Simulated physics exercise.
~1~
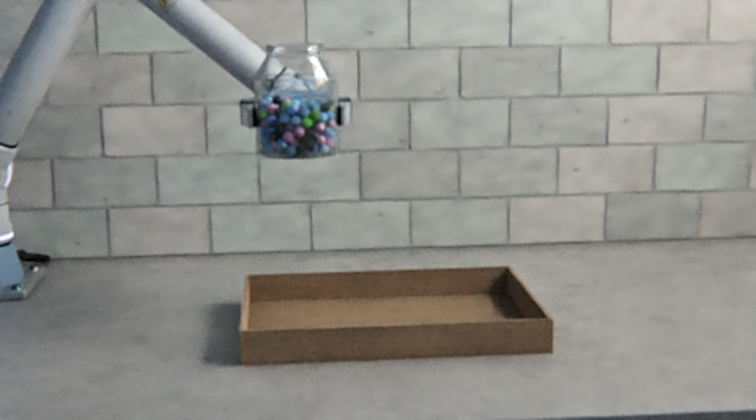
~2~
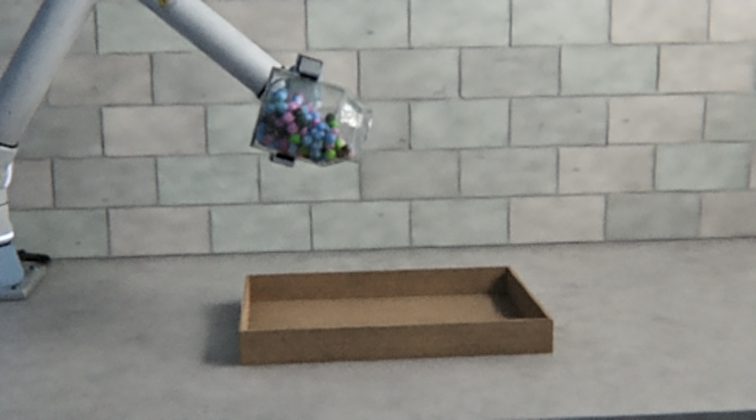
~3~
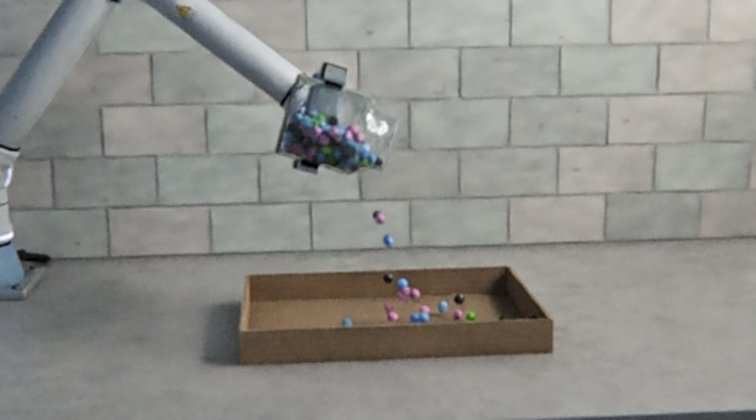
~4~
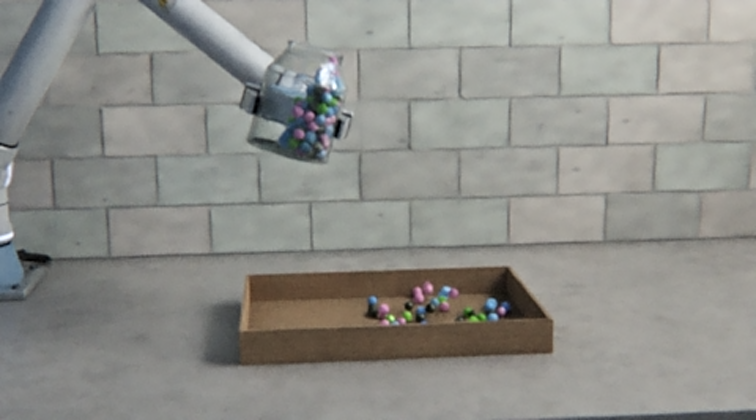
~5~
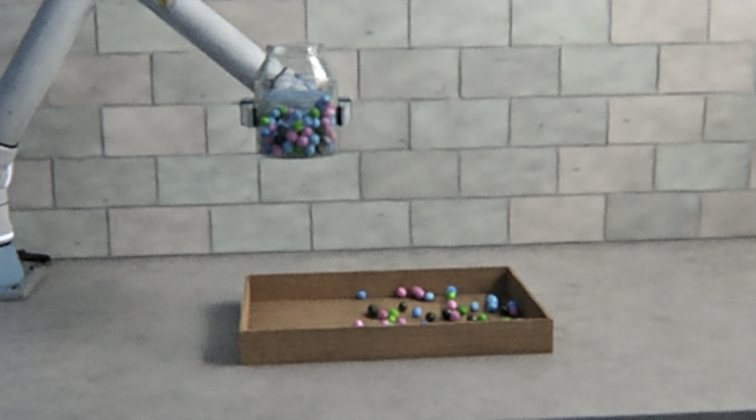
The clip shows a robot arm holding a clear jar of small colourful balls above a brown tray, tipping it to the right until some spill into the tray, then turning it back upright, with balls scattered in the tray and many still in the jar.
